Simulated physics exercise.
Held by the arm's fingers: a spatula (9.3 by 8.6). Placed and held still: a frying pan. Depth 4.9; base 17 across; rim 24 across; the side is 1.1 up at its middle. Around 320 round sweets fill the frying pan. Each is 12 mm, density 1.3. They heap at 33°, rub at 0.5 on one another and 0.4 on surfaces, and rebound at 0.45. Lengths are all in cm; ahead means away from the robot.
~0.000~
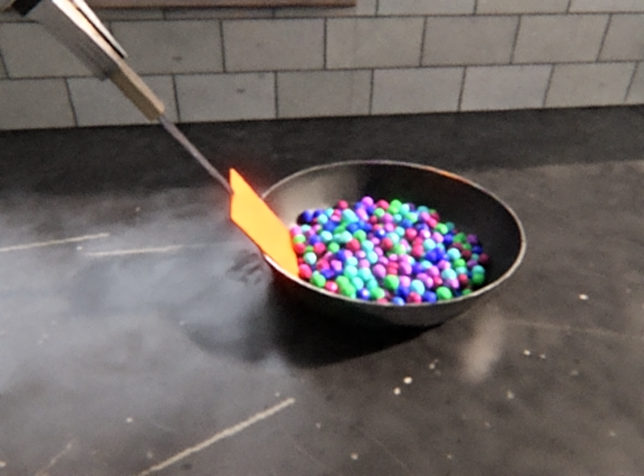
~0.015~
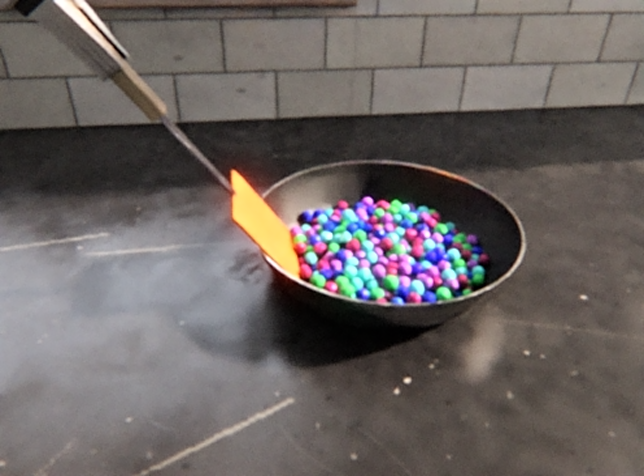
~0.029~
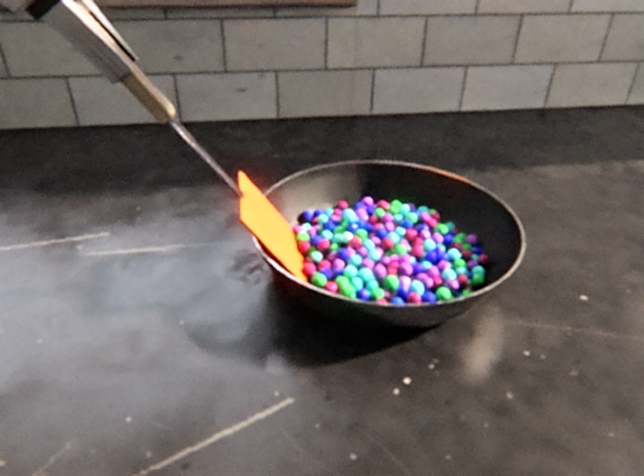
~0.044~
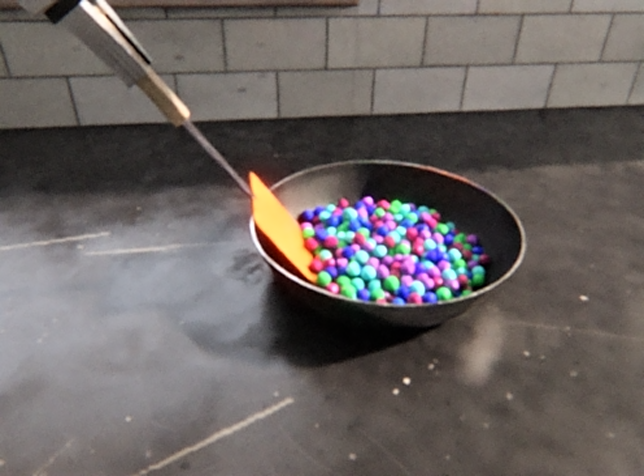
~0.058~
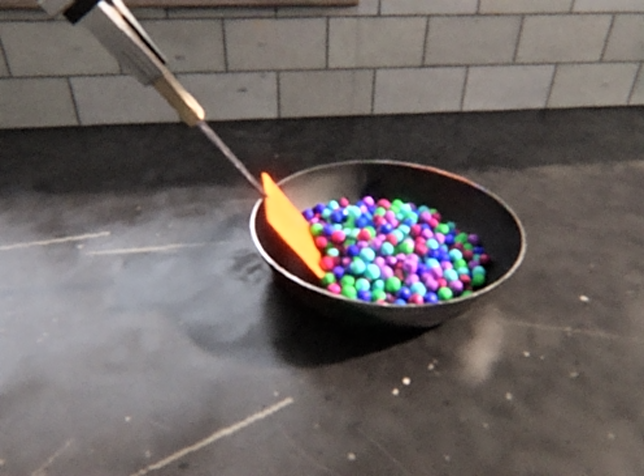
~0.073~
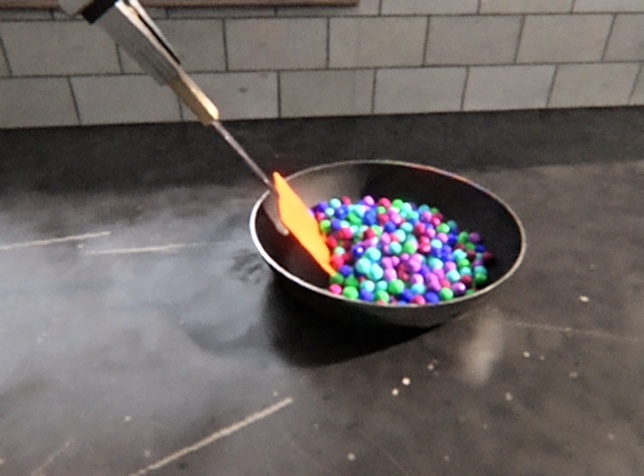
An orange spatula held by a robot arm slid a short way to the right inside a black frying pan, nudging the edge of a heap of colorful round sweets while the pan stayed still.
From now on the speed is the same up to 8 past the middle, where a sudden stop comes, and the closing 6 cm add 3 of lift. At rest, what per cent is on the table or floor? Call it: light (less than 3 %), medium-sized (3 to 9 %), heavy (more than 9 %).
It comes out heavy.
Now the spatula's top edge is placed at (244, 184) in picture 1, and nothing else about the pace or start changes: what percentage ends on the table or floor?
Spill: Approx. 15 per cent.
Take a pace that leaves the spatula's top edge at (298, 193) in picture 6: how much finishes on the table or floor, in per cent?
About 20 percent.
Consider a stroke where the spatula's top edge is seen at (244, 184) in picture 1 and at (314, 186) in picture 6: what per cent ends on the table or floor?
It comes to something like 25 %, give or take.
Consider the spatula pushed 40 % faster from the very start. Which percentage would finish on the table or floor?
20 per cent, roughly.
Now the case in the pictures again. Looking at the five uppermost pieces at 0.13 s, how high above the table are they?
Height: Some 4 cm.
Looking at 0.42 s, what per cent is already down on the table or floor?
Roughly 15 percent of it.
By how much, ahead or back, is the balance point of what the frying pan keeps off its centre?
Some 4.0 cm ahead of the centre.
After 0.13 s, sloping 55°, highest piece 4 above the table; 317 in the frying pan.
After 0.19 s, sloping 55°, highest piece 6 above the table; 317 in the frying pan.
After 0.42 s, sloping 55°, highest piece 6 above the table; 272 in the frying pan, 42 on the table or floor, 3 on the blade or in flight.
After 1.47 s, sloping 55°, highest piece 6 above the table; 272 in the frying pan, 45 on the table or floor.
At rest, 272 in the frying pan, 45 on the table or floor. That is 14 % on the table or floor.
